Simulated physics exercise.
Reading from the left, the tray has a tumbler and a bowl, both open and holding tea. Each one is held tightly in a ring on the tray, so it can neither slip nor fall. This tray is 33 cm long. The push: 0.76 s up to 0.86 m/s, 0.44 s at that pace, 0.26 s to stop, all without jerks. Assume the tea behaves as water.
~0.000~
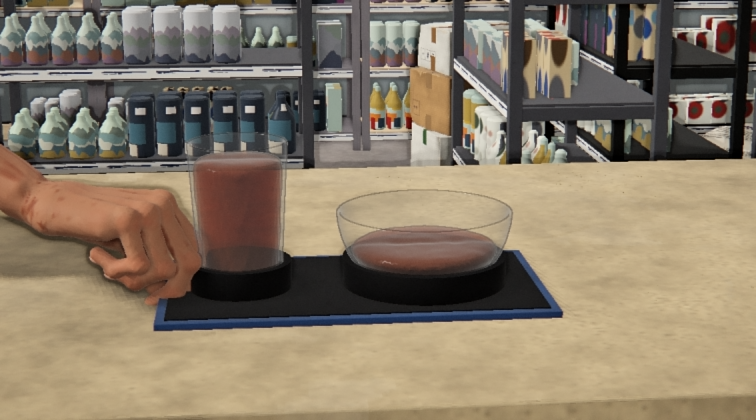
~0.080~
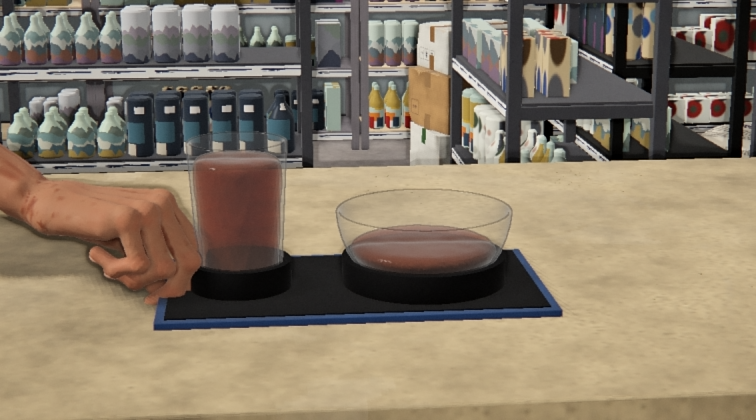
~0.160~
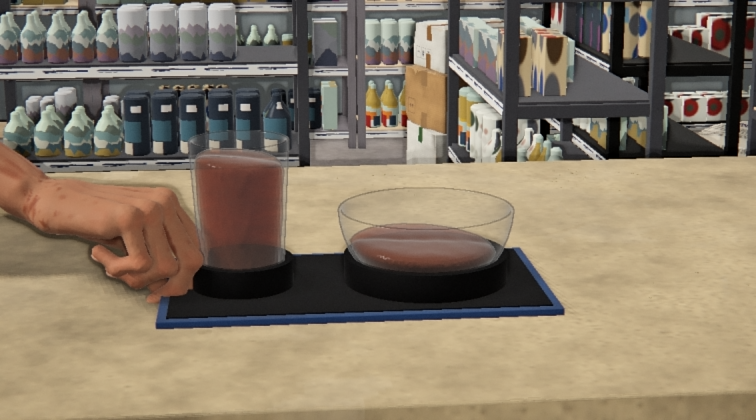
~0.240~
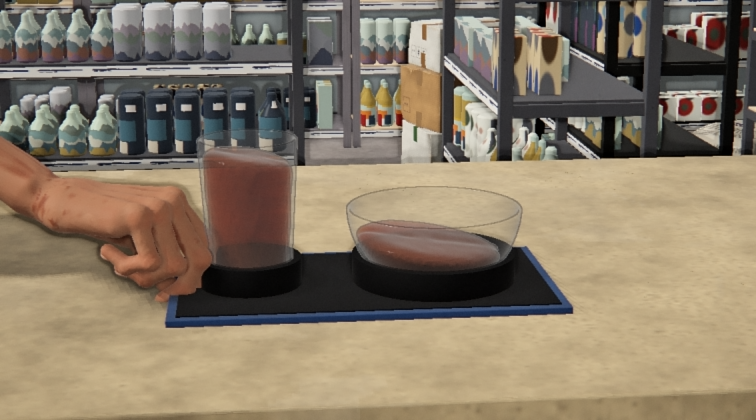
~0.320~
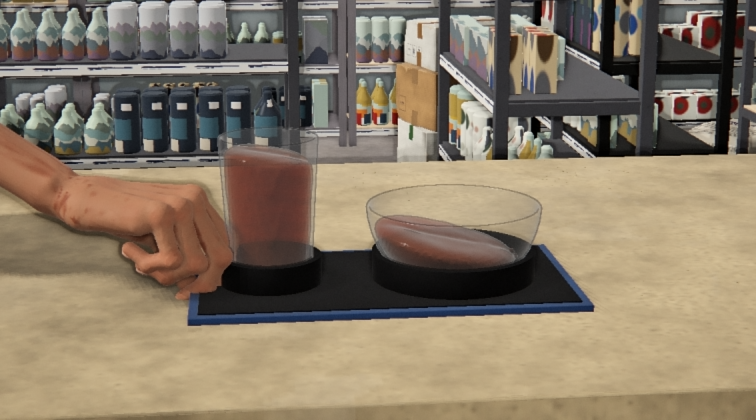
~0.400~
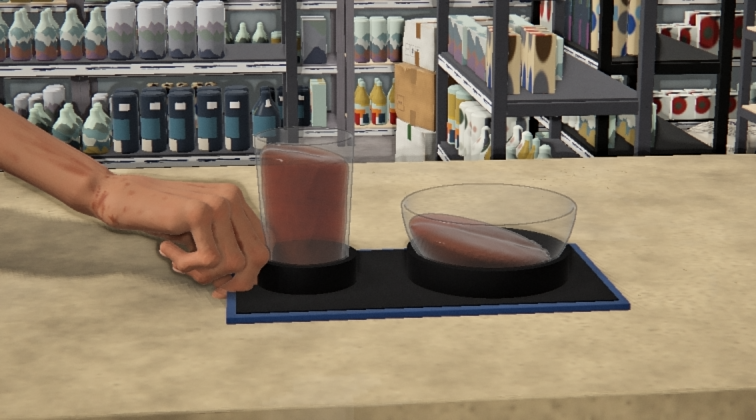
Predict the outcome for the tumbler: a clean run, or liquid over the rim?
Liquid over the rim.
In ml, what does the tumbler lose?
Roughly 10 ml in all.
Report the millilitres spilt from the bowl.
I'd say around 45 ml all told.
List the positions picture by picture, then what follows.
It has moved 0.0 cm; in the tumbler the surface runs from (192, 160) to (282, 158), rim (286, 143); in the bowl the surface runs from (349, 244) to (497, 241), rim (509, 210); the tea in the tumbler stands 15 mm below the rim, in the first frame.
It has moved 0.1 cm; in the tumbler the surface runs from (191, 158) to (282, 158), in the second frame.
It has moved 0.5 cm; in the tumbler the surface runs from (194, 155) to (284, 160), in the third frame.
It has moved 1.7 cm; in the tumbler the surface runs from (202, 152) to (291, 160), in the fourth frame.
It has moved 3.7 cm; in the tumbler the surface runs from (223, 151) to (313, 159), in the fifth frame.
It has moved 6.9 cm; in the tumbler the surface runs from (259, 147) to (348, 157); in the bowl the surface runs from (407, 222) to (522, 242), in the sixth frame.
Then, 0.73 s in, the tray moves at 0.86 m/s; losses from the left are 0, 0 ml.
Then, 1.05 s in, the tray moves at 0.86 m/s; losses from the left are 0, 0 ml.
Then, 1.38 s in, the tray moves at 0.19 m/s; losses from the left are 4, 3 ml.
Then, 1.71 s in, the tray moves at 0.00 m/s; losses from the left are 10, 37 ml.
Finally, losses from the left are 10, 44 ml.
